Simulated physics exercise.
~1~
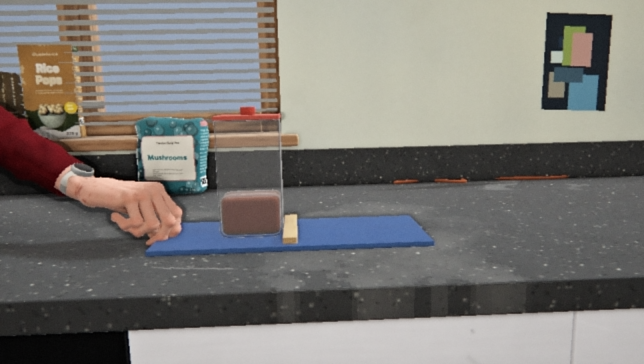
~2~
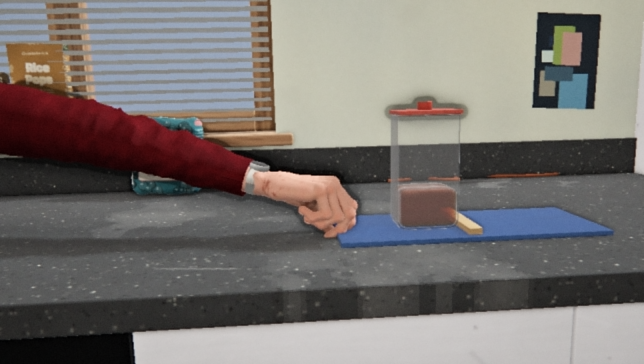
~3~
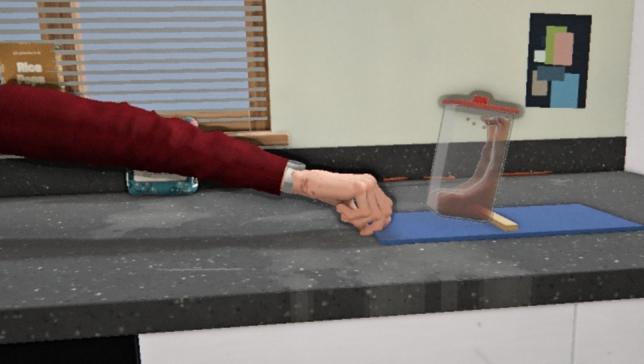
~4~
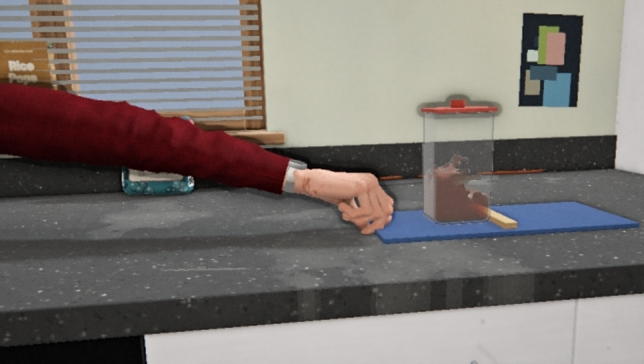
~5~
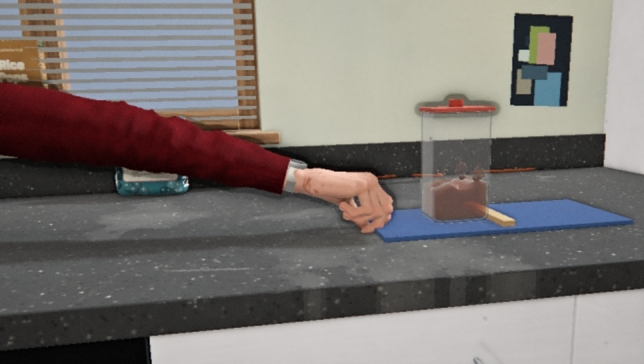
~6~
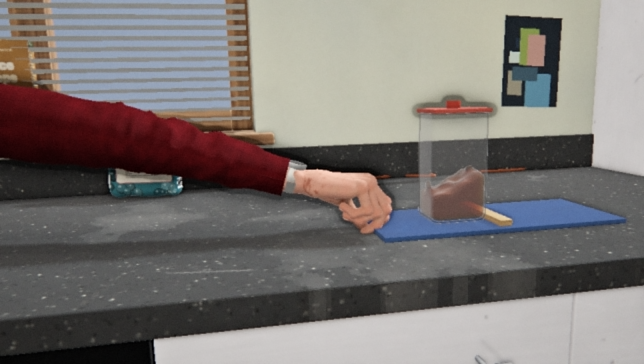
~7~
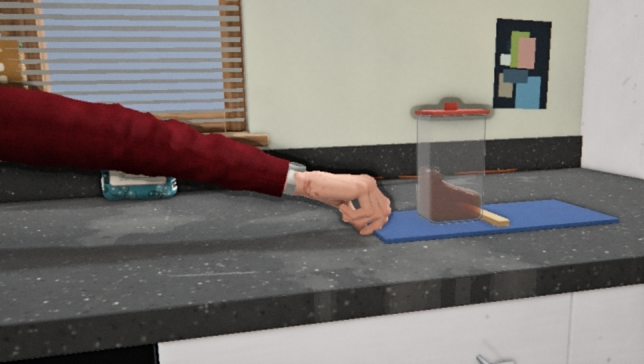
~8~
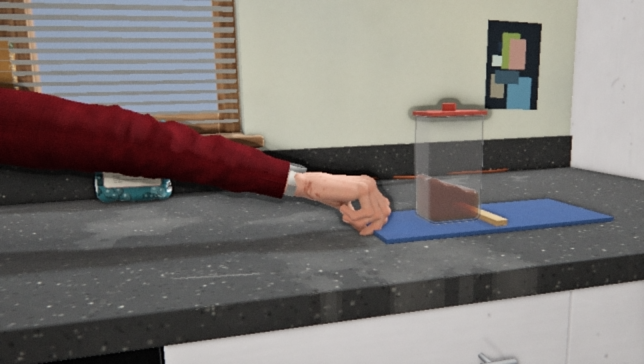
Hand sliding a blue board right and stopping, the clear bottle tipping, then settling upright as the brown liquid inside sloshes.
